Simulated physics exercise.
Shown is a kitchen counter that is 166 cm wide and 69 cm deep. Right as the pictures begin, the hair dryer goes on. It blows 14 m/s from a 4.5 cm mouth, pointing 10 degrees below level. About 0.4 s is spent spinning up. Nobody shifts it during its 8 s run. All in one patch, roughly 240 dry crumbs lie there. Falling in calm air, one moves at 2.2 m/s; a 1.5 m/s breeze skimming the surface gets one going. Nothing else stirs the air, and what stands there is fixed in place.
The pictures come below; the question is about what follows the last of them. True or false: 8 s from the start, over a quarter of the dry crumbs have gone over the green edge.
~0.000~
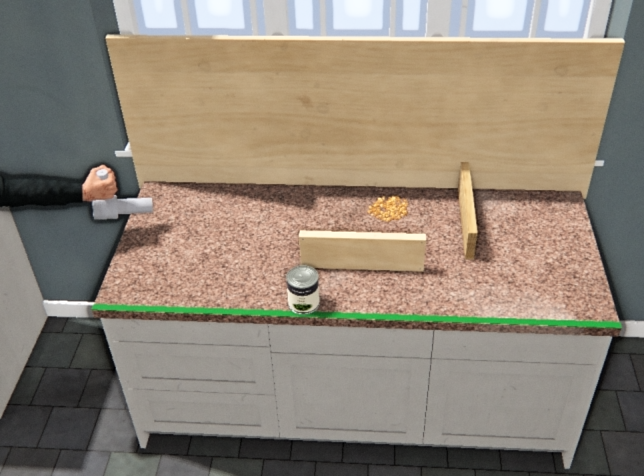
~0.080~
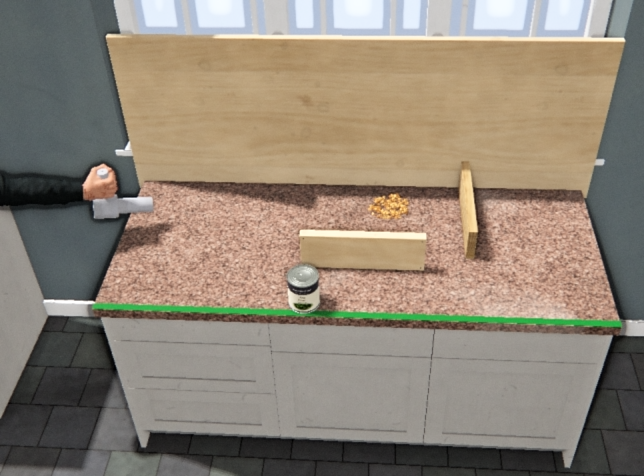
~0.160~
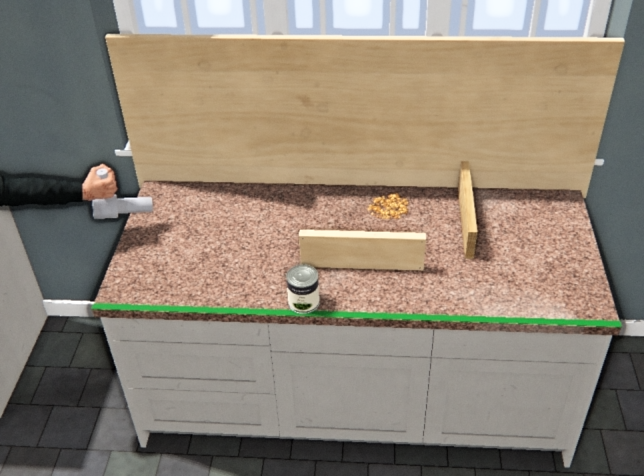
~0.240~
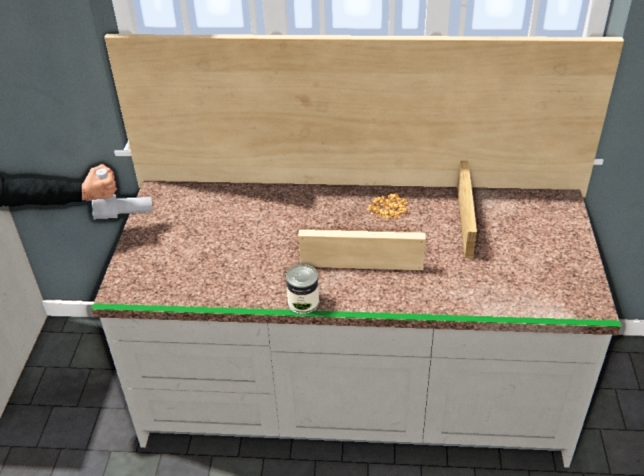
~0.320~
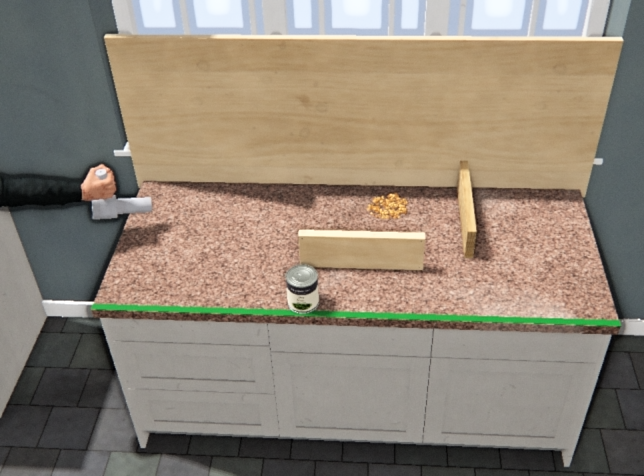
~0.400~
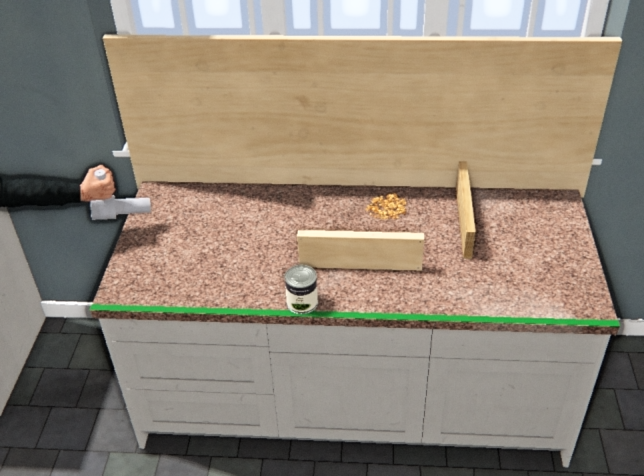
True.
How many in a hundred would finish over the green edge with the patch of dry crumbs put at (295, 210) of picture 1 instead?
Share at the end: About 60 %.
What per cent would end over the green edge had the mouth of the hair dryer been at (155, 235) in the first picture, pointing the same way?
Estimate: About 5 %.
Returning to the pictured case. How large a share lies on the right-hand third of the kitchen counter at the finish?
Near 30 %.
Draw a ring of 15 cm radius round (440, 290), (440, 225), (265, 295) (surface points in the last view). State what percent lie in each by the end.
30 %, 0 %, 0 %.
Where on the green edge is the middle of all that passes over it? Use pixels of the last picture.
The halfway point of the crossings is around (443, 321) in the last picture.
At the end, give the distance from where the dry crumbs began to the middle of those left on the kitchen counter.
About 55 centimetres.
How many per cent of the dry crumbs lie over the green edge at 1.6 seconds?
60 % or thereabouts.
After 1.6 s, 21 % are on the move or not yet settled, 64 % are over the green edge; the middle of those still in play is near (467, 298).
After 2.6 s, 20 % are on the move or not yet settled, 65 % are over the green edge; the middle of those still in play is near (469, 304).
After 4.4 s, 17 % are on the move or not yet settled, 68 % are over the green edge; the middle of those still in play is near (469, 304).
After 8.0 s, at the end, 69 % are over the green edge; the middle of those still in play is near (468, 307).
